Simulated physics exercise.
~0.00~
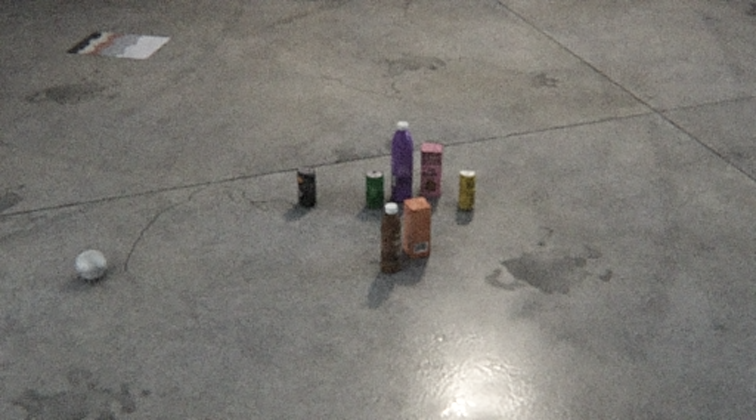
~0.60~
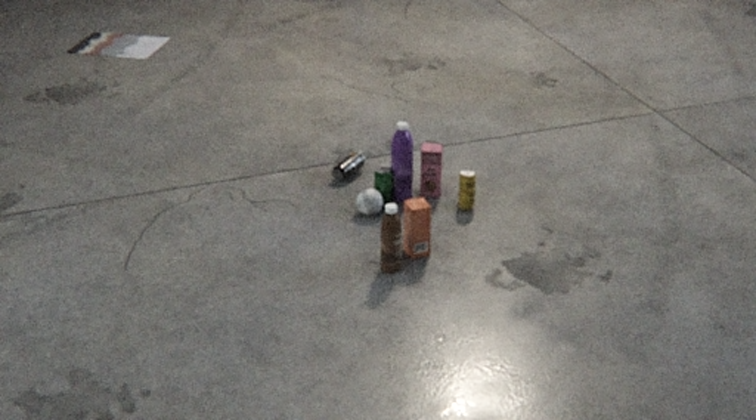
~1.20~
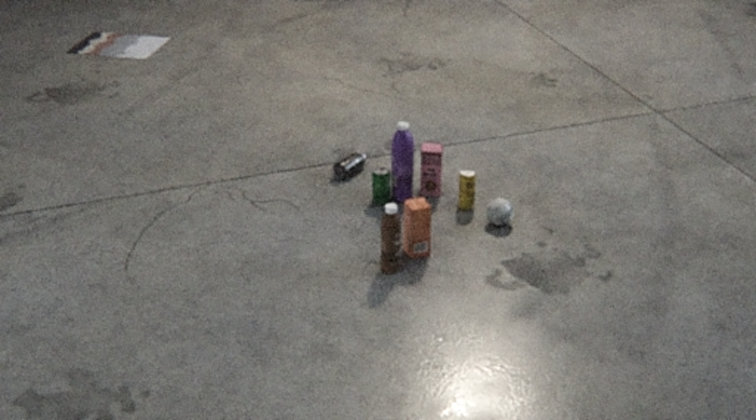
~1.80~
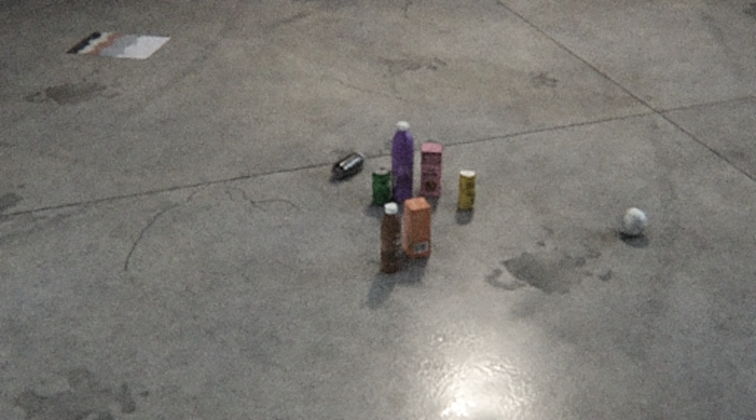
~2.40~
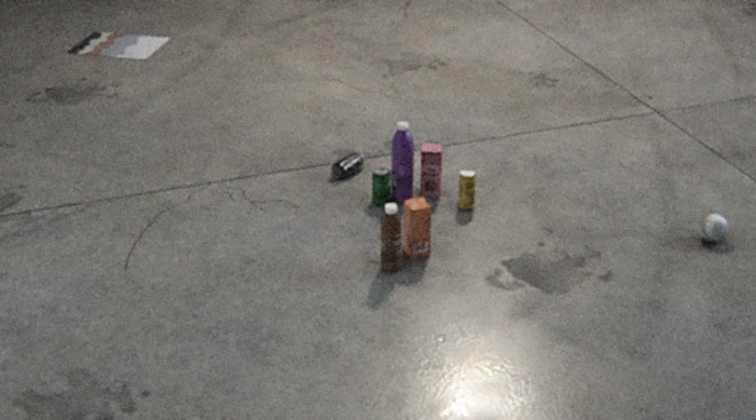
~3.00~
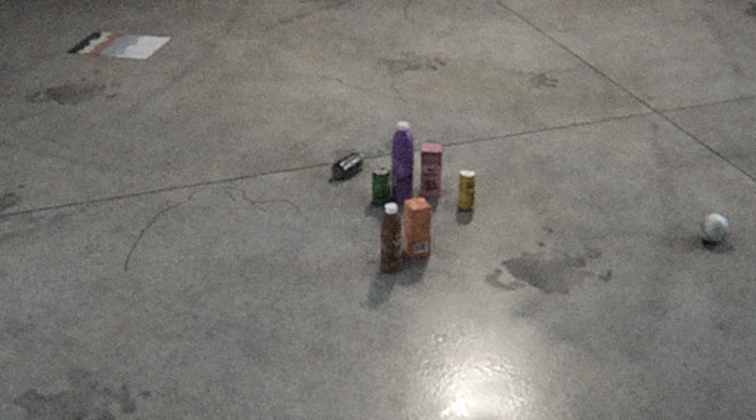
A purple bottle stood among a small group of cans, cartons and a brown bottle as a white ball rolled in from the left, knocked over the black can, nudged the green can, passed the others and stopped at the right.
